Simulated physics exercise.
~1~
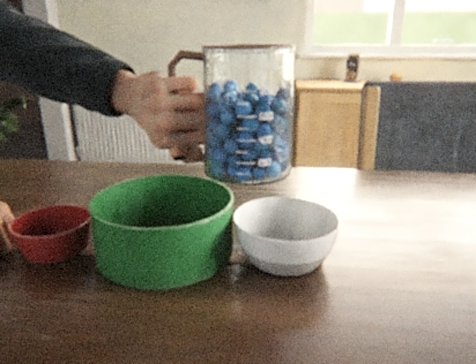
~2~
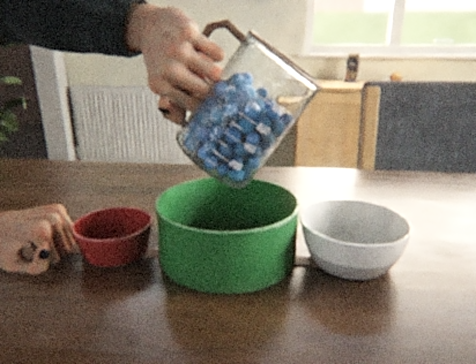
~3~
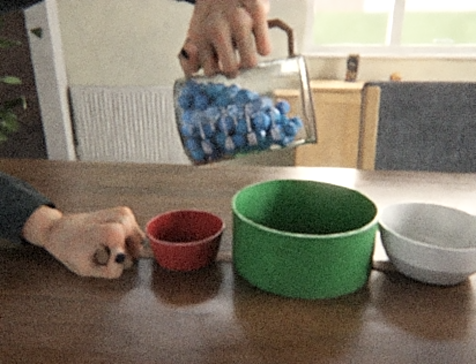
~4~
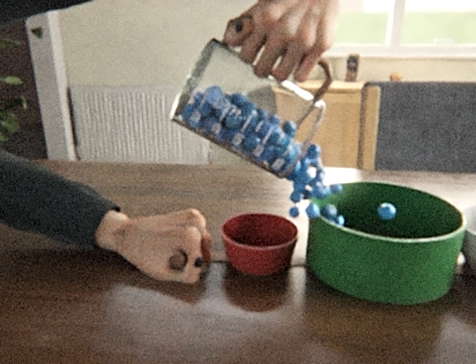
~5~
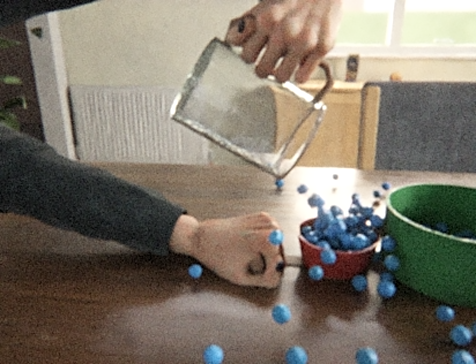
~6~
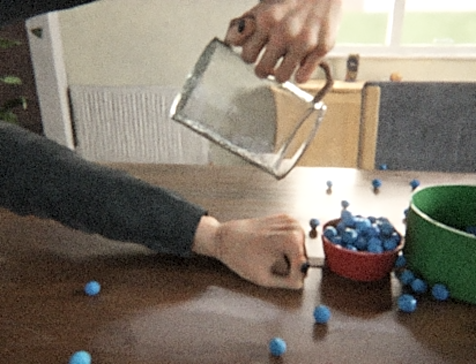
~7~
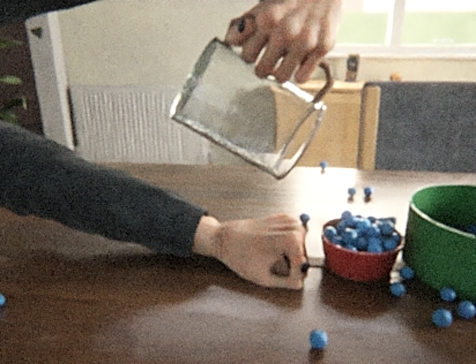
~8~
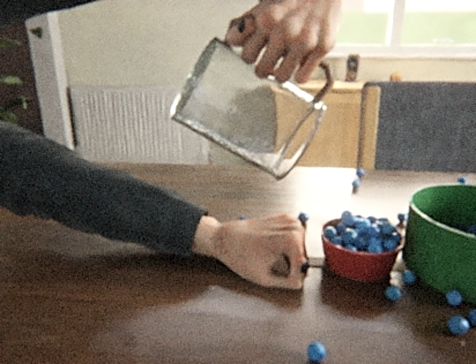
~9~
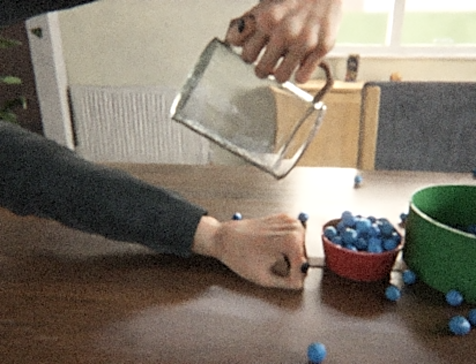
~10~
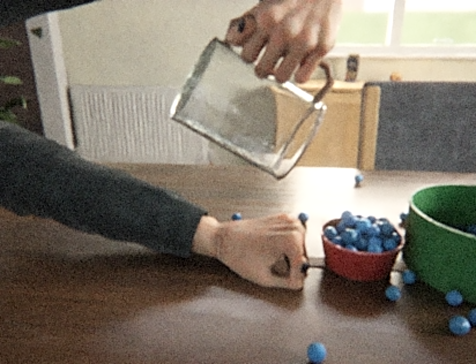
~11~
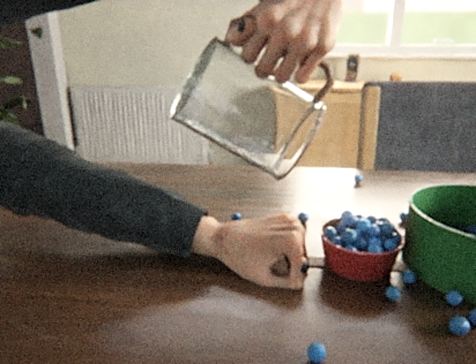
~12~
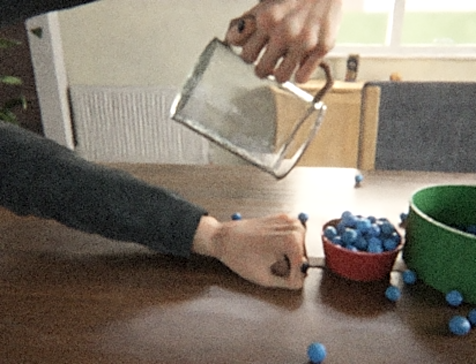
On a dark wooden table in a bright room, seen from the front with a window behind, a red dish, a green pot and a white bowl stand in a row. One hand holds a clear jug of blue balls above them while another hand at the left draws the row to the right. The jug tips steadily, and balls spill first into the green pot, then heap up in the red dish as it arrives beneath. Others scatter and roll across the table. The row halts, with the jug held tilted and empty, the red dish piled full, the white bowl out of view and stray balls at rest.
